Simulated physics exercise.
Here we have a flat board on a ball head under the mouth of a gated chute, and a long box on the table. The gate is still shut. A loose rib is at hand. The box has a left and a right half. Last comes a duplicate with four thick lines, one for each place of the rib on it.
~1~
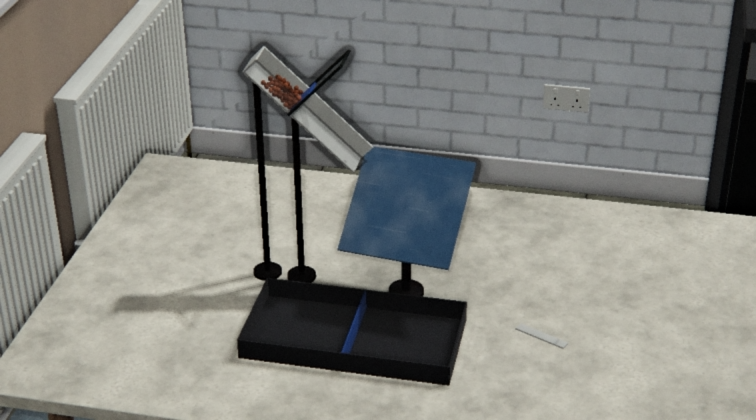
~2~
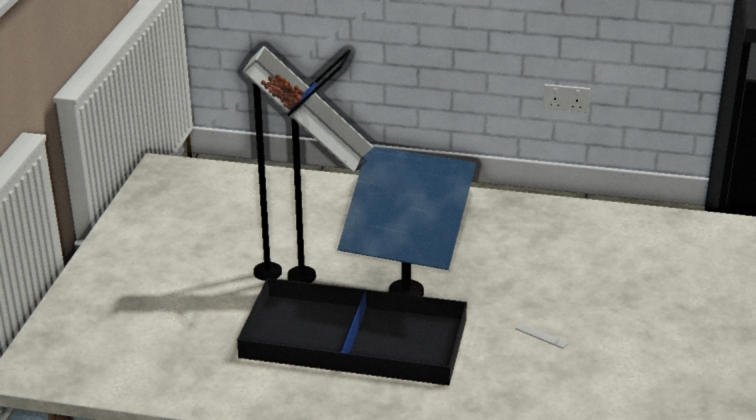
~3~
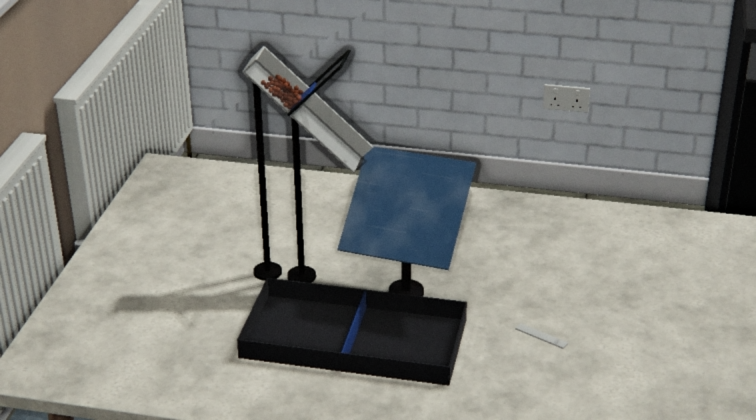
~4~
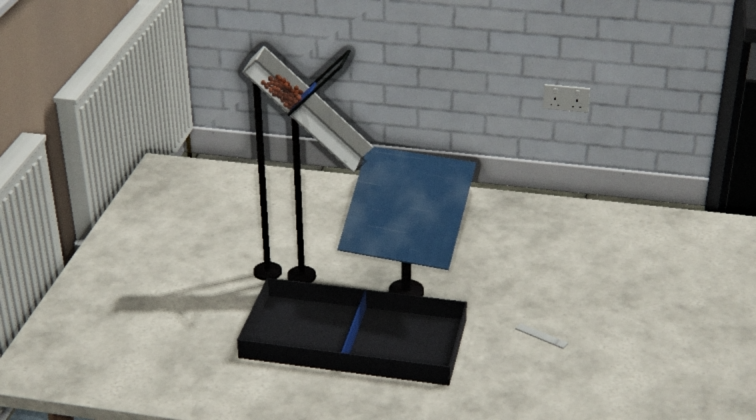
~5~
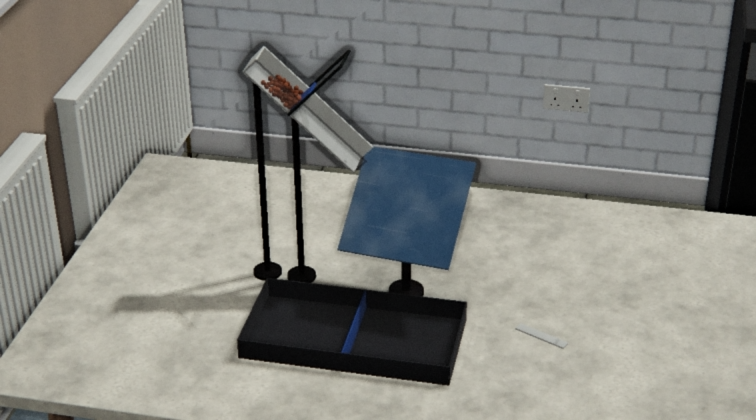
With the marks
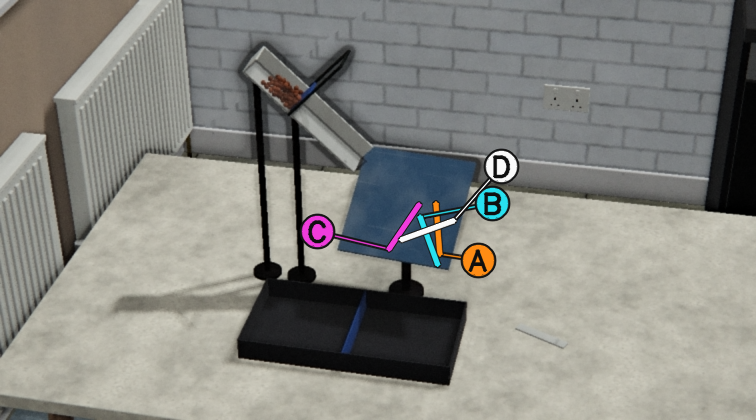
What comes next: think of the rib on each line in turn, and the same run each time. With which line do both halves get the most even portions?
It is C.
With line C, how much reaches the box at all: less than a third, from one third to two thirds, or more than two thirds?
It is more than two thirds.
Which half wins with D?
More lands on the right.
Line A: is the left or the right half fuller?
Right.
On the marked copy, line A from (435, 203) to (439, 254); line B from (420, 217) to (437, 264); line C from (418, 204) to (389, 249); line D from (453, 220) to (401, 239).
With A, of what is caught, a small part in the left half, nearly all in the right.
With B, of what is caught, a small part in the left half, nearly all in the right.
With C, of what is caught, about a third in the left half, about two thirds in the right.
With D, of what is caught, a small part in the left half, nearly all in the right.
